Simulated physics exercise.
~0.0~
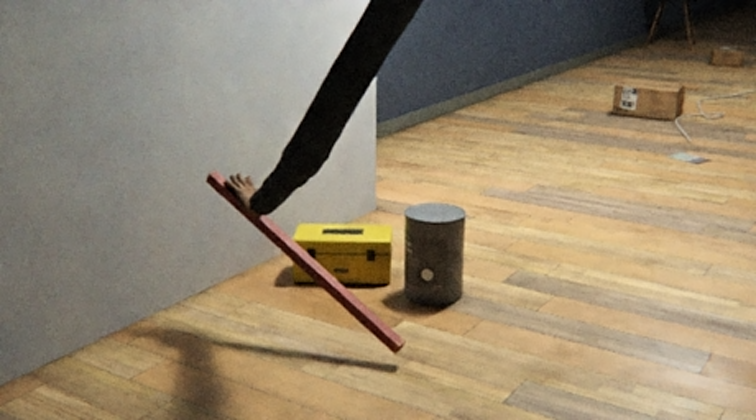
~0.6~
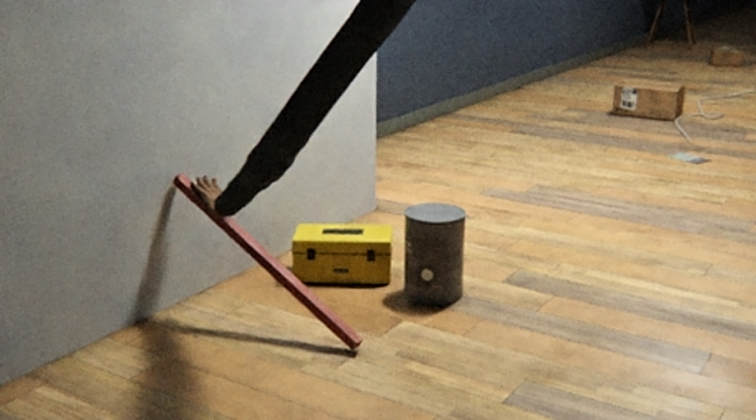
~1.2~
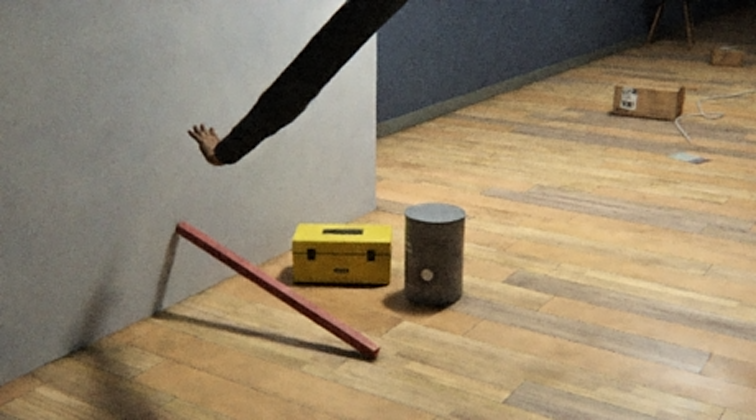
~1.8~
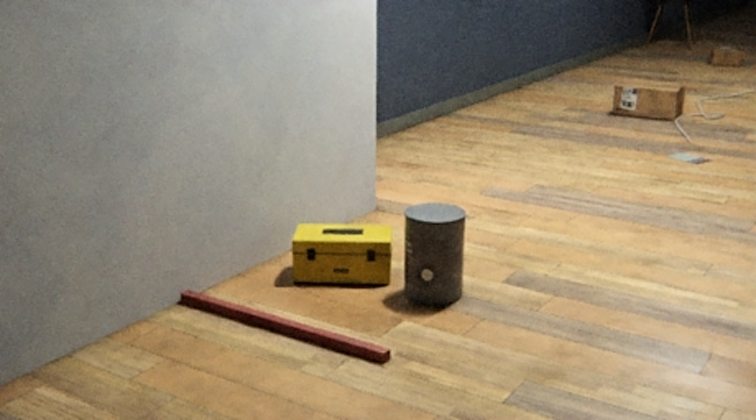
In this clip, a hand leans a red pole against a pale wall beside a yellow toolbox and a grey pail, then lets go and draws back. The pole slides down the wall and ends lying flat on the wooden floor, while the toolbox and pail stay put.
